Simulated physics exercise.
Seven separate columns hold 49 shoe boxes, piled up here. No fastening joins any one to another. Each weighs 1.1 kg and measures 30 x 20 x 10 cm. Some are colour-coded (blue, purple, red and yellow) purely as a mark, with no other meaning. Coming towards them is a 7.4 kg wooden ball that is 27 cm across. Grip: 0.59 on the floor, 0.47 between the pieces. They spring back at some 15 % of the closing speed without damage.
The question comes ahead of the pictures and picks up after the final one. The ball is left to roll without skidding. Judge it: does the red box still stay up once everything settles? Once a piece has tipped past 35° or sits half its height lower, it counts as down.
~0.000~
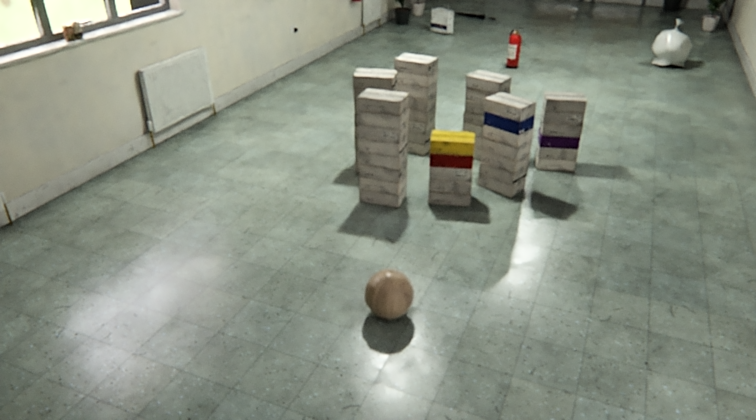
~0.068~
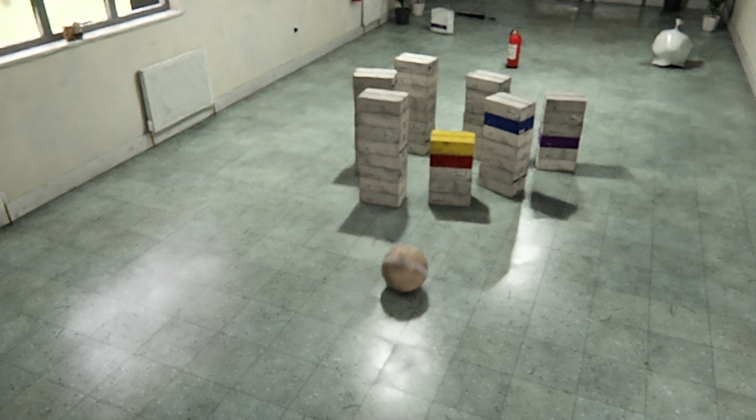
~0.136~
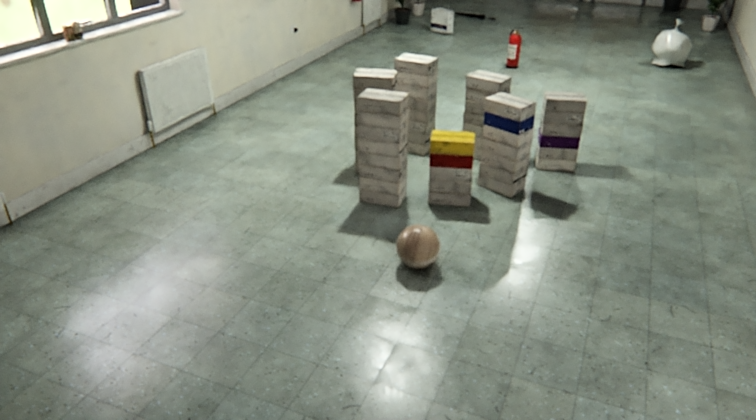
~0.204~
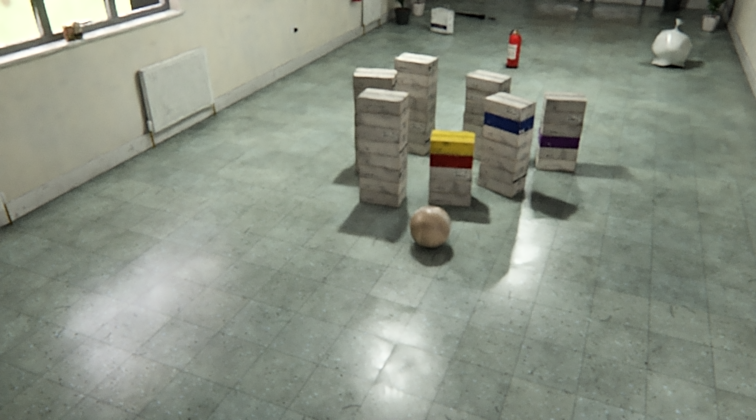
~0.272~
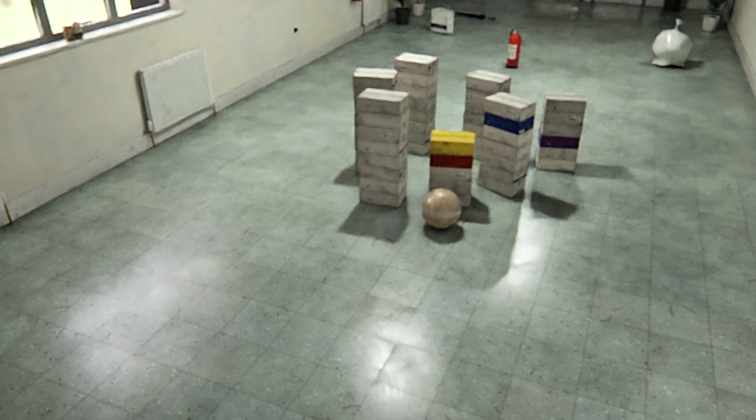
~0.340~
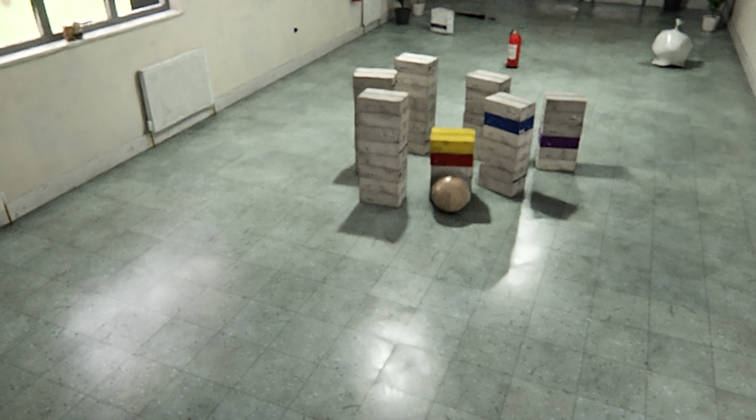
Once it settles, the piece is down.
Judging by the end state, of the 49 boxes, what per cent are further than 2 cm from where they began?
It comes to 20 percent shifted.
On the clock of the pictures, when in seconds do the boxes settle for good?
I'd put it around 1.5 seconds.
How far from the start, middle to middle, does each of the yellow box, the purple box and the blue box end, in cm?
Yellow 45, purple 0, blue 5.
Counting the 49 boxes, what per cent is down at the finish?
Estimate: Close to 5%.
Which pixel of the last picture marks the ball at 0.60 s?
Near (474, 173).
Around 0.46 s, ball still moving; 2 of the 49 boxes down; red box tipped 53°; yellow box tipped 51°.
Around 0.60 s, ball still moving; 2 of the 49 boxes down; red box on its side; yellow box on its side.
Around 0.86 s, ball at rest; 3 of the 49 boxes down; red box tipped 44°, 10 cm lower; yellow box upside down.
Finally (1.8 s), ball at rest; 3 of the 49 boxes down; red box tipped 29°, 22 cm lower; yellow box upside down; blue box displaced 25 mm. Seen by the last camera, middles, red box near (428, 157), yellow box near (461, 202).
